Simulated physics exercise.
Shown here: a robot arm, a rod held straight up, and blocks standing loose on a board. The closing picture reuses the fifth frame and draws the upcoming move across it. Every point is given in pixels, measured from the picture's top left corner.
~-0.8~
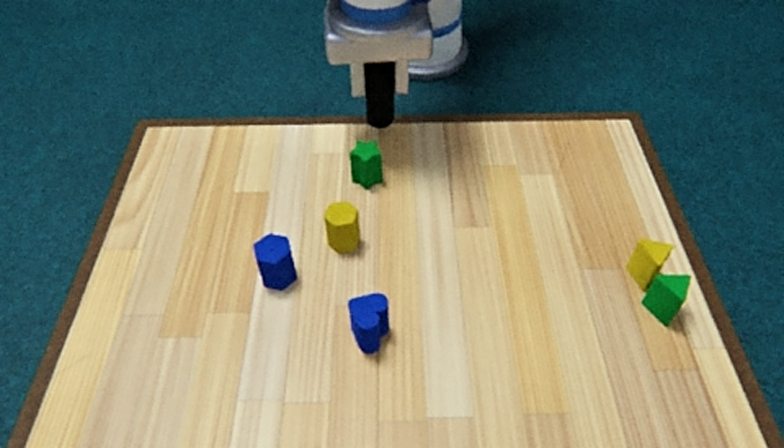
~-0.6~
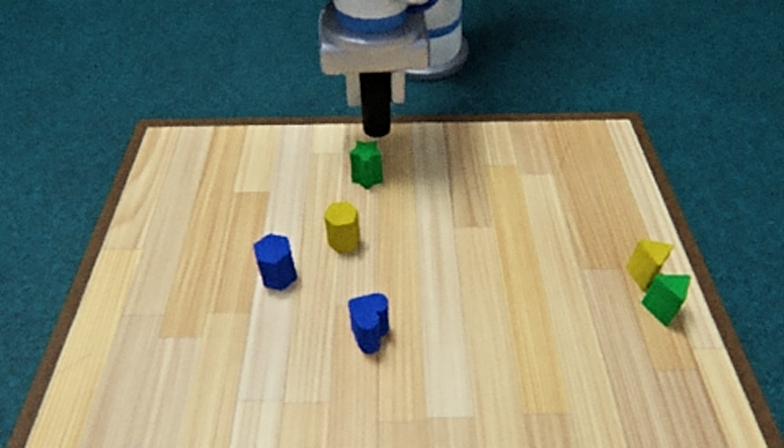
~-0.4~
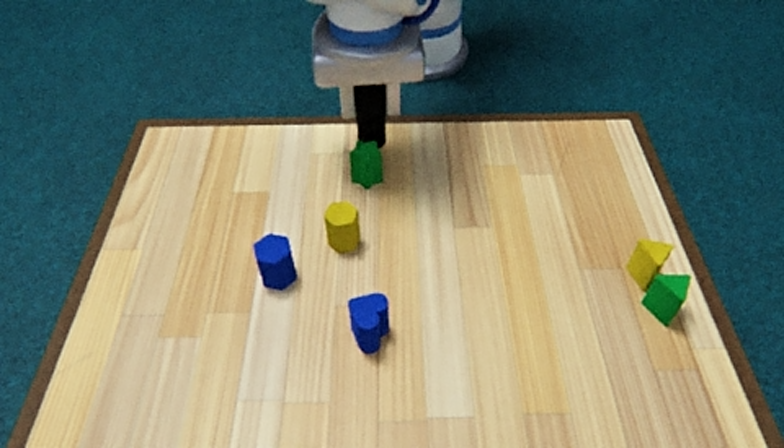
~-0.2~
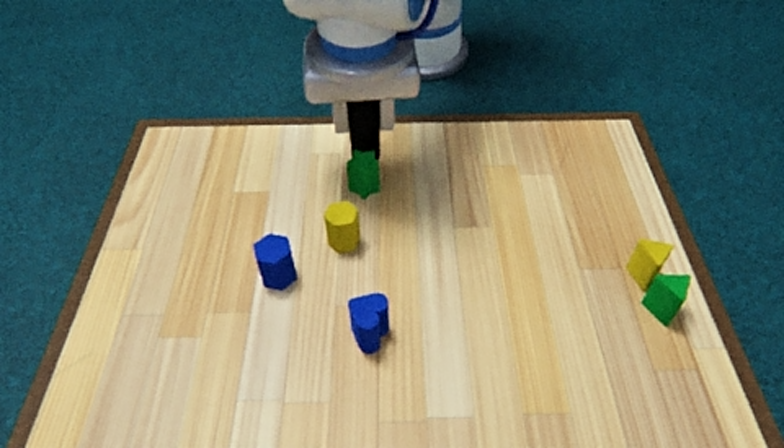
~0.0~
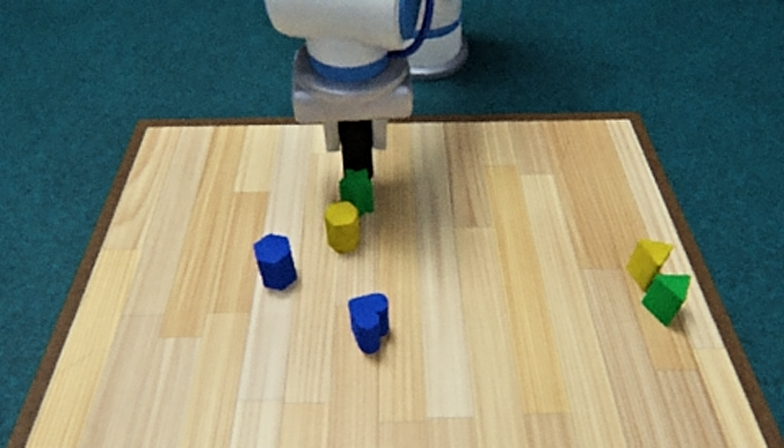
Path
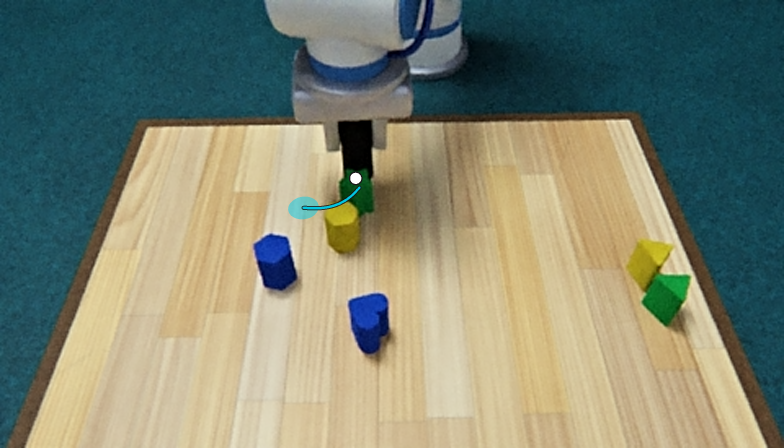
On a wooden board with loose blue, yellow and green blocks, a robot arm moves its upright dark rod forward to the green star-shaped block, then pushes it toward the viewer and slightly left, close behind the yellow hexagonal block.
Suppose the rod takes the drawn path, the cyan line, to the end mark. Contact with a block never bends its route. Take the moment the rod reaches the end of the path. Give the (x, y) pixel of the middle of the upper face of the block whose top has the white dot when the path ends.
The top centre is at (346, 194).
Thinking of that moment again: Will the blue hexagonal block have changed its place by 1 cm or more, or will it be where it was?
It ends up on the same spot.
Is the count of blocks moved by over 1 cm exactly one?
In short: Yes.
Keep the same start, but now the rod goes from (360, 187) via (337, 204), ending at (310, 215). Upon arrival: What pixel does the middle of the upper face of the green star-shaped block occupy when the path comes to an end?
Close to (343, 194).
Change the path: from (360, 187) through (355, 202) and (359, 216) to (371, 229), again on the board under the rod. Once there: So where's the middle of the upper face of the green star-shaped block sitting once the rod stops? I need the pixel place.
It will likely be found at (364, 224).
The drawn path runs from (360, 187) by way of (346, 200) and (326, 208) to (303, 208); the dot is on the green star-shaped block.
On the path given first. Halfway along, rod (334, 192); yellow hexagonal block (341, 216); green star-shaped block (347, 194), turned 35° anticlockwise.
At the end, rod (301, 195); blue hexagonal block not moved; yellow hexagonal block (341, 216); green star-shaped block (346, 194), turned 40° anticlockwise.
